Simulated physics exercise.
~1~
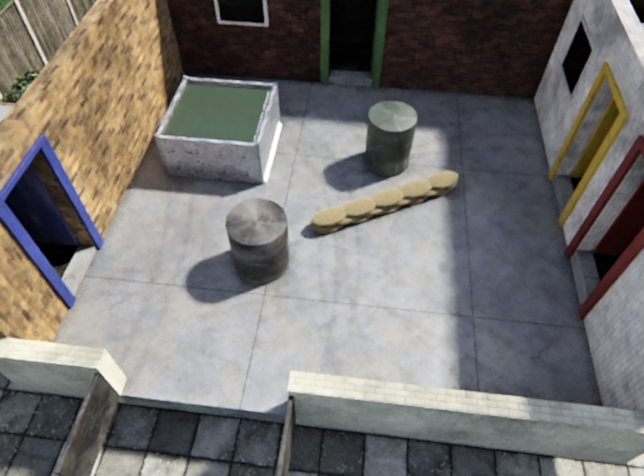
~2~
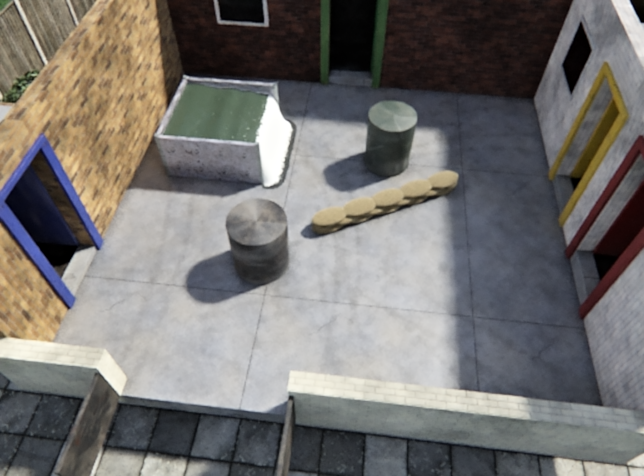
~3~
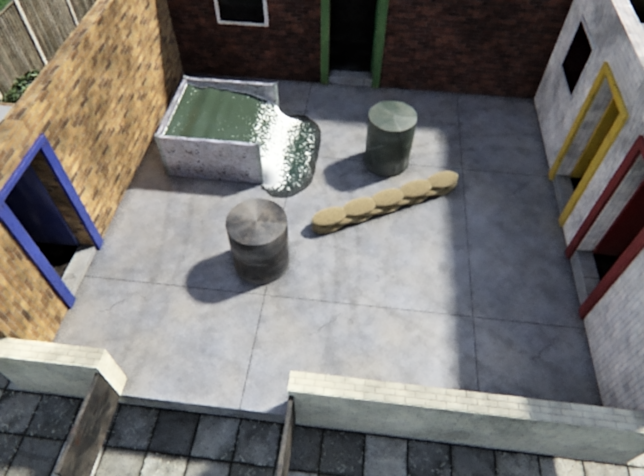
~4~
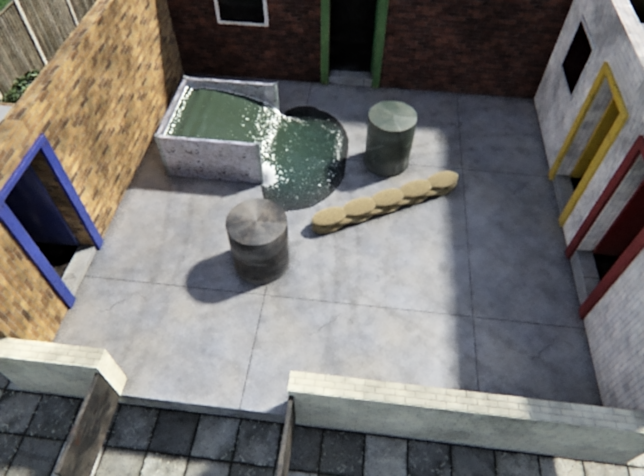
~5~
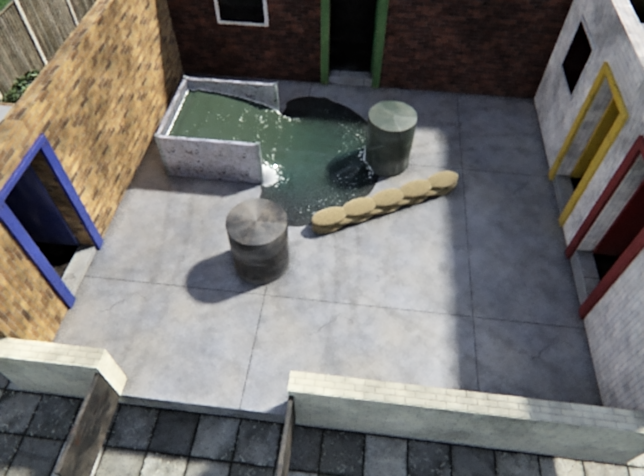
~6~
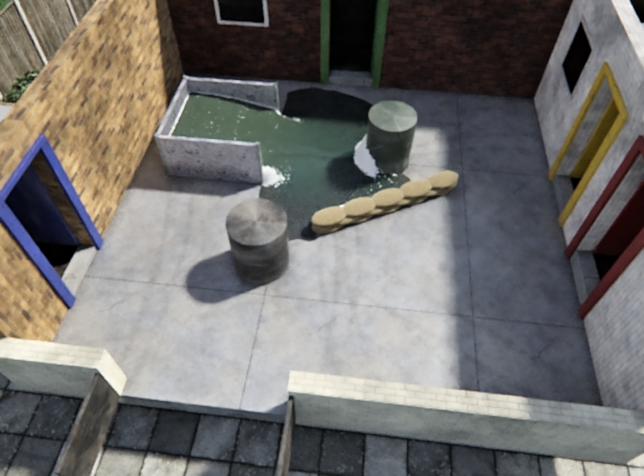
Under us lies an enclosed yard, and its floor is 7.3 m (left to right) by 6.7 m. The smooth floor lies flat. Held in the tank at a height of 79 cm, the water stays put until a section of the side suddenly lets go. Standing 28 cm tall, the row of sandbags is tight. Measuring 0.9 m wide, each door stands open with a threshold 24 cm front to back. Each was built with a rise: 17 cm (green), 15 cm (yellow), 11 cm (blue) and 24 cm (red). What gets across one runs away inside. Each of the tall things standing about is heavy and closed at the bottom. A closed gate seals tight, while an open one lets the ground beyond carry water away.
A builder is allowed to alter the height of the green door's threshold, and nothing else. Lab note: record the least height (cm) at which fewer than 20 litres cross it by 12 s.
Least height: 7.5 cm.
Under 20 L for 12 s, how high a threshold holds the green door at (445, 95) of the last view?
Around 16 cm would do it.
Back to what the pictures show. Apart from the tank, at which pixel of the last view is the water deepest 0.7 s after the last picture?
At about pixel (370, 196).
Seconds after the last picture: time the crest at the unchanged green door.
At roughly 1.0 s.
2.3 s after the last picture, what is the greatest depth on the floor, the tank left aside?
About 38 cm at most.
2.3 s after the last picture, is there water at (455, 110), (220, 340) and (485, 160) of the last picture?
In the order asked: Soaked, untouched, soaked.
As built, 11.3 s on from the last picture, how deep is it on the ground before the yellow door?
3.5 cm.
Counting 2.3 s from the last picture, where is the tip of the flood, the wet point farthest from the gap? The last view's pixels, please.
Pixel: About (530, 99).
Then, 0.7 s after the last picture water covers 25 % of the floor, deepest (44 cm) near (370, 196); 8 cm at the green door, 0 litres in over its 17 cm threshold.
Then, 2.3 s after the last picture water covers 35 % of the floor, deepest (38 cm) near (503, 97); 10 cm at the green door, 0 litres in over its 17 cm threshold.
Then, 11.3 s after the last picture water covers 95 % of the floor, deepest (9 cm) near (112, 221); 4 cm at the green door, 0 litres in over its 17 cm threshold.
At the green door as built, the water peaked near 11 cm, 0.9 s after the last picture.
Run again over the same 12 s with other heights there, 37 litres in over 6.5 cm, 12 litres over 8.5 cm. The limit of 20 litres is kept from about 7.5 cm up.
